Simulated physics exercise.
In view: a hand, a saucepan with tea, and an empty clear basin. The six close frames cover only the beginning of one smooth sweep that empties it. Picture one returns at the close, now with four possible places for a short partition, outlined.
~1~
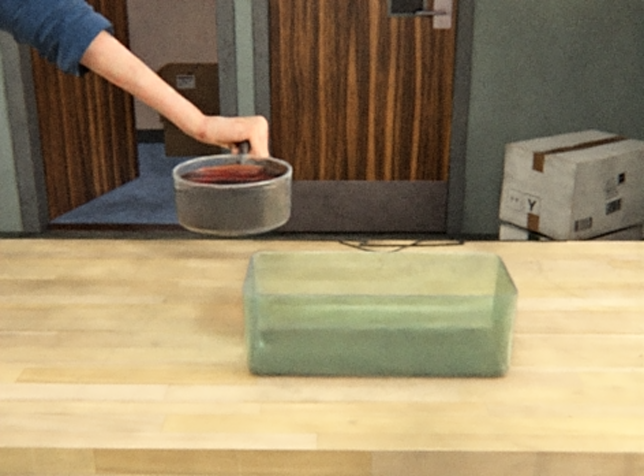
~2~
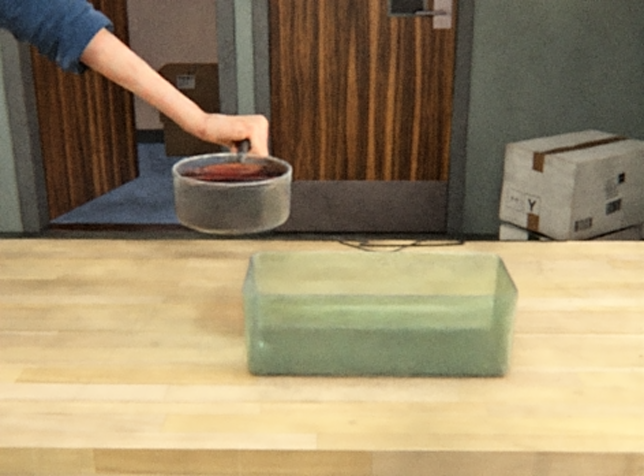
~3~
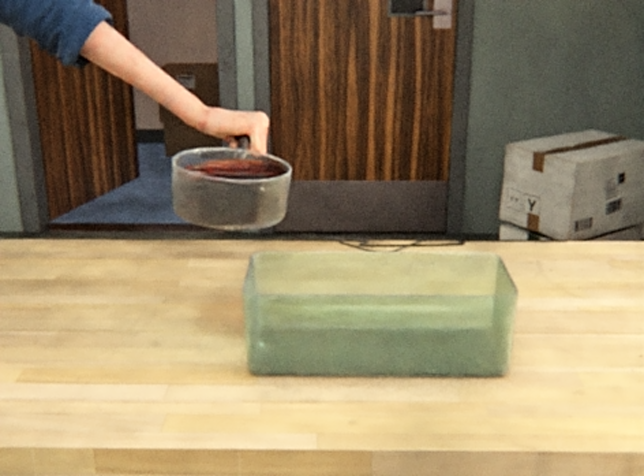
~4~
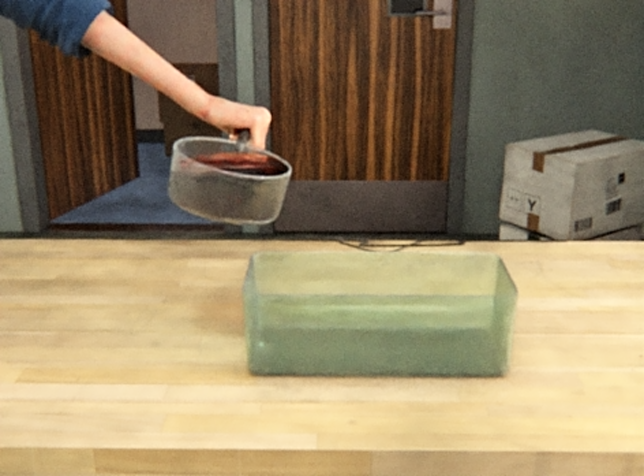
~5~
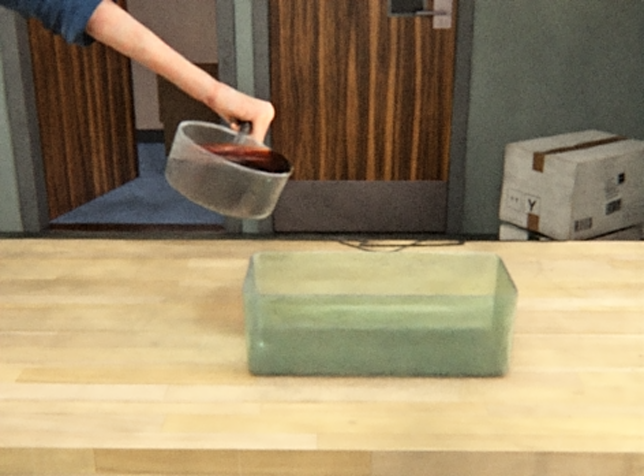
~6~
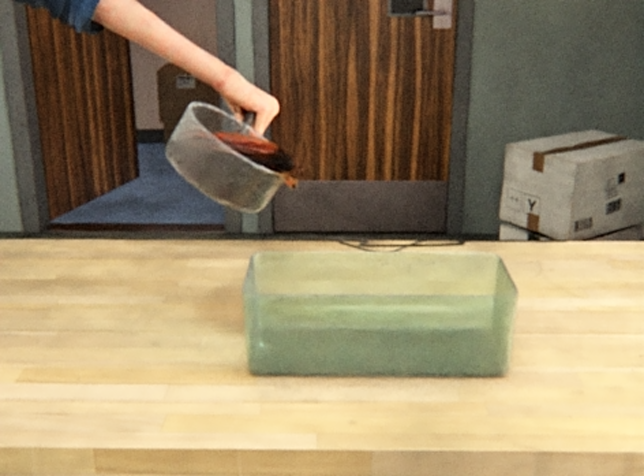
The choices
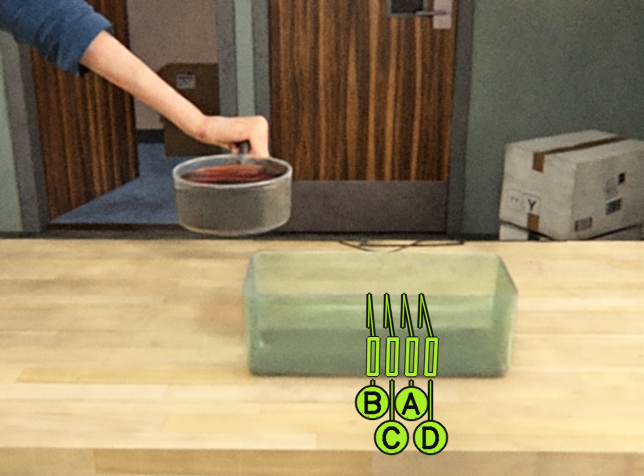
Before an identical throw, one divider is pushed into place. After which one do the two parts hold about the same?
C works best here.
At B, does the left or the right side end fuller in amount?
The right side.
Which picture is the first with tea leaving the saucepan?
In picture 5.
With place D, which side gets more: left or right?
The left side.
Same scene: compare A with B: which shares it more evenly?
That is place B.
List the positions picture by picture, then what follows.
Upright, lip at (289, 169); basin from (248, 372) to (509, 374); nothing has left yet.
Upright, lip at (289, 169); nothing has left yet.
Tipped about 6°, lip at (289, 169); nothing has left yet.
Tipped about 13°, lip at (289, 169); nothing has left yet.
Tipped about 23°, lip at (289, 169); tea is over the lip, down to (289, 169).
Tipped about 34°, lip at (289, 169); tea is over the lip, down to (295, 183).
On the marked copy, A at (411, 381); B at (372, 380); C at (391, 381); D at (430, 381).
Choosing A, about 77 % ends left of the wall and 16 % right of it; 7 % is lost outside.
Choosing B, about 28 % ends left of the wall and 70 % right of it; 3 % is lost outside.
Choosing C, about 50 % ends left of the wall and 47 % right of it; 3 % is lost outside.
Choosing D, about 87 % ends left of the wall and 6 % right of it; 8 % is lost outside.
